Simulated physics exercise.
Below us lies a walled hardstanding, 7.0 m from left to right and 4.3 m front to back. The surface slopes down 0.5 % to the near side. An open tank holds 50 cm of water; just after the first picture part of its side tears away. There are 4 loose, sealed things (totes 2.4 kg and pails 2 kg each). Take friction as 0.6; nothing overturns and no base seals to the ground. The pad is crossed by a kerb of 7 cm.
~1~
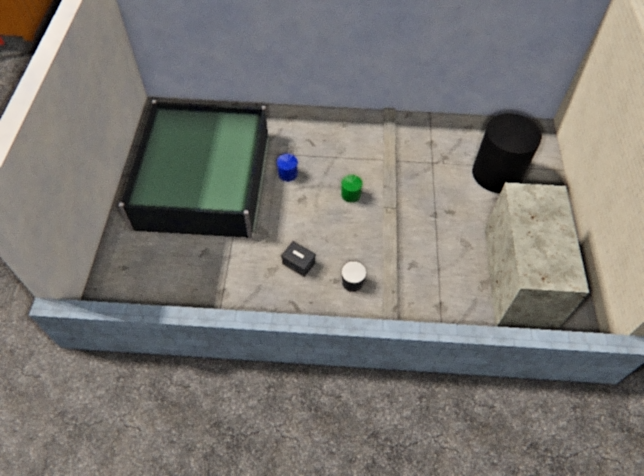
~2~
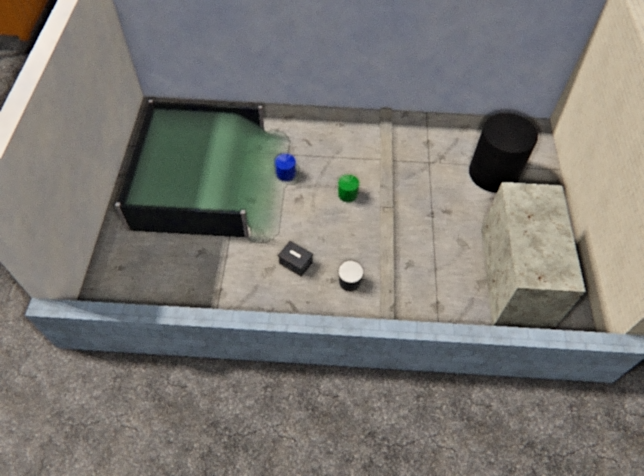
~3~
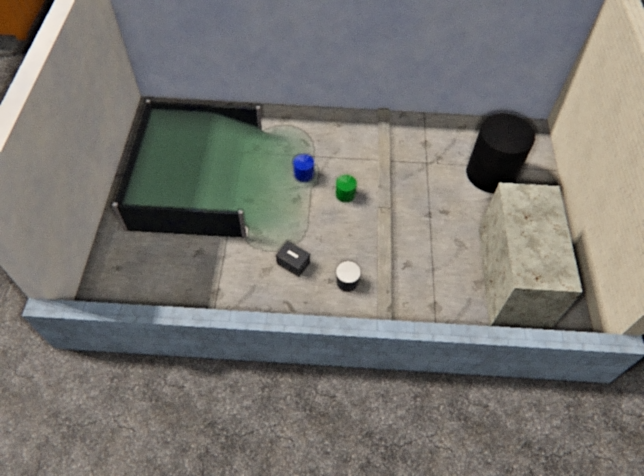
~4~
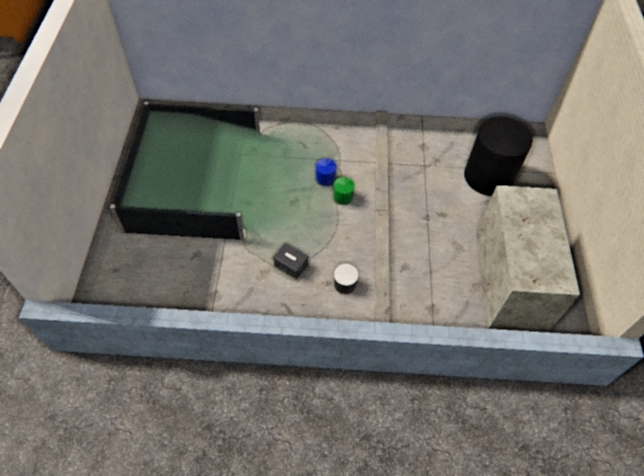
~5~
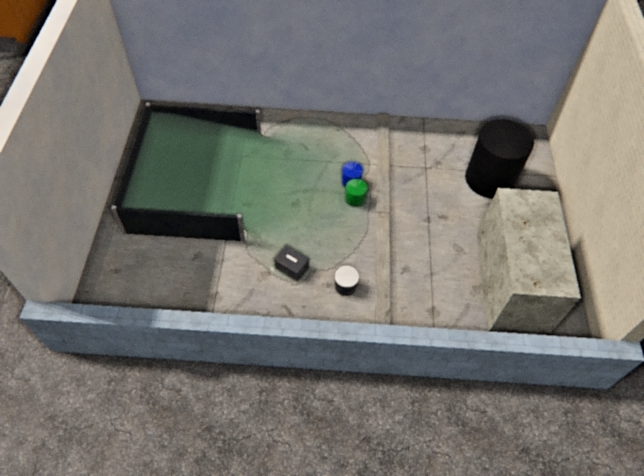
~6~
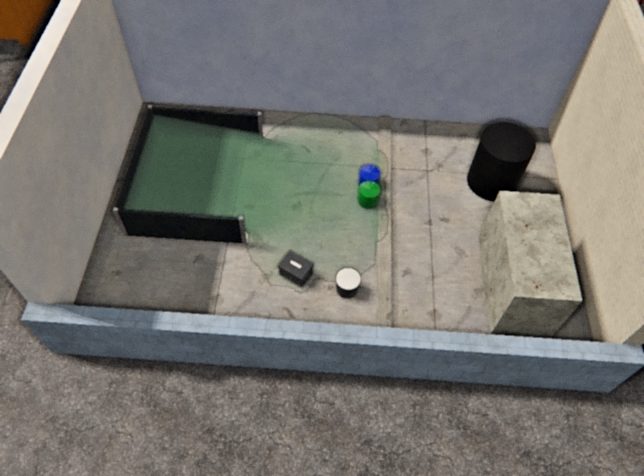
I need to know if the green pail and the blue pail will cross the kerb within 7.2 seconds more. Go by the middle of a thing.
Green pail passes, blue pail crosses.
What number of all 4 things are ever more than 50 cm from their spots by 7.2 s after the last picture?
That makes 4.
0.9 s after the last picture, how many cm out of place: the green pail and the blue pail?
About 80 and 200 cm.
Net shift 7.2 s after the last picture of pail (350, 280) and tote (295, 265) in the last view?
In turn: 350 cm, 140 cm.
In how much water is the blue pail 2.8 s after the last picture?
Roughly 17 cm.
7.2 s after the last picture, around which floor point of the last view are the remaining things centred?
Near (319, 231).
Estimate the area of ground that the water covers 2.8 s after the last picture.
Roughly 23 m2.
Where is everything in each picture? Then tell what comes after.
The first frame shows the green pail at (352, 183) rests on the ground; the blue pail at (287, 162) rests on the ground; 3.3 m2 under water; 0 of 4 have shifted.
The second frame shows the green pail at (349, 183), on the bottom; the blue pail at (285, 162), on the bottom; 4.2 m2 under water; 0 of 4 have shifted.
The third frame shows the green pail at (346, 183) rests on the ground; the blue pail at (304, 162), on the bottom, 34 cm from its start; water covers 5.3 m2; 1 of 4 have shifted.
The fourth frame shows the green pail at (344, 185), on the bottom; the blue pail at (326, 166) rests on the ground, 72 cm from its start; water covers 6.6 m2; 1 of 4 have shifted.
The fifth frame shows the green pail at (357, 187) rests on the ground, 17 cm from its start; the blue pail at (353, 170), on the bottom, 111 cm from its start; water covers 7.9 m2; 2 of 4 have shifted.
The sixth frame shows the green pail at (370, 189) rests on the ground, 34 cm from its start; the blue pail at (370, 173), afloat, 135 cm from its start; water covers 9.2 m2; 3 of 4 have shifted.
Then, 0.9 s after the last picture the green pail is near (404, 198), 0.9 m from its start, afloat; the blue pail is near (404, 160), 1.9 m from its start, afloat; 2 of 4 are over the mark; 3 afloat.
Then, 2.8 s after the last picture the green pail is near (564, 207), 3.2 m from its start, afloat; the blue pail is near (557, 154), 4.3 m from its start, afloat; 2 of 4 are over the mark; 3 afloat.
Then, 4.8 s after the last picture the green pail is near (553, 215), 3.0 m from its start, afloat; the blue pail is near (511, 200), 3.5 m from its start, afloat; 2 of 4 are over the mark; 2 afloat.
Then, 7.2 s after the last picture the green pail is near (522, 192), 2.7 m from its start, afloat; the blue pail is near (414, 198), 2.1 m from its start, afloat; 2 of 4 are over the mark; 4 afloat.
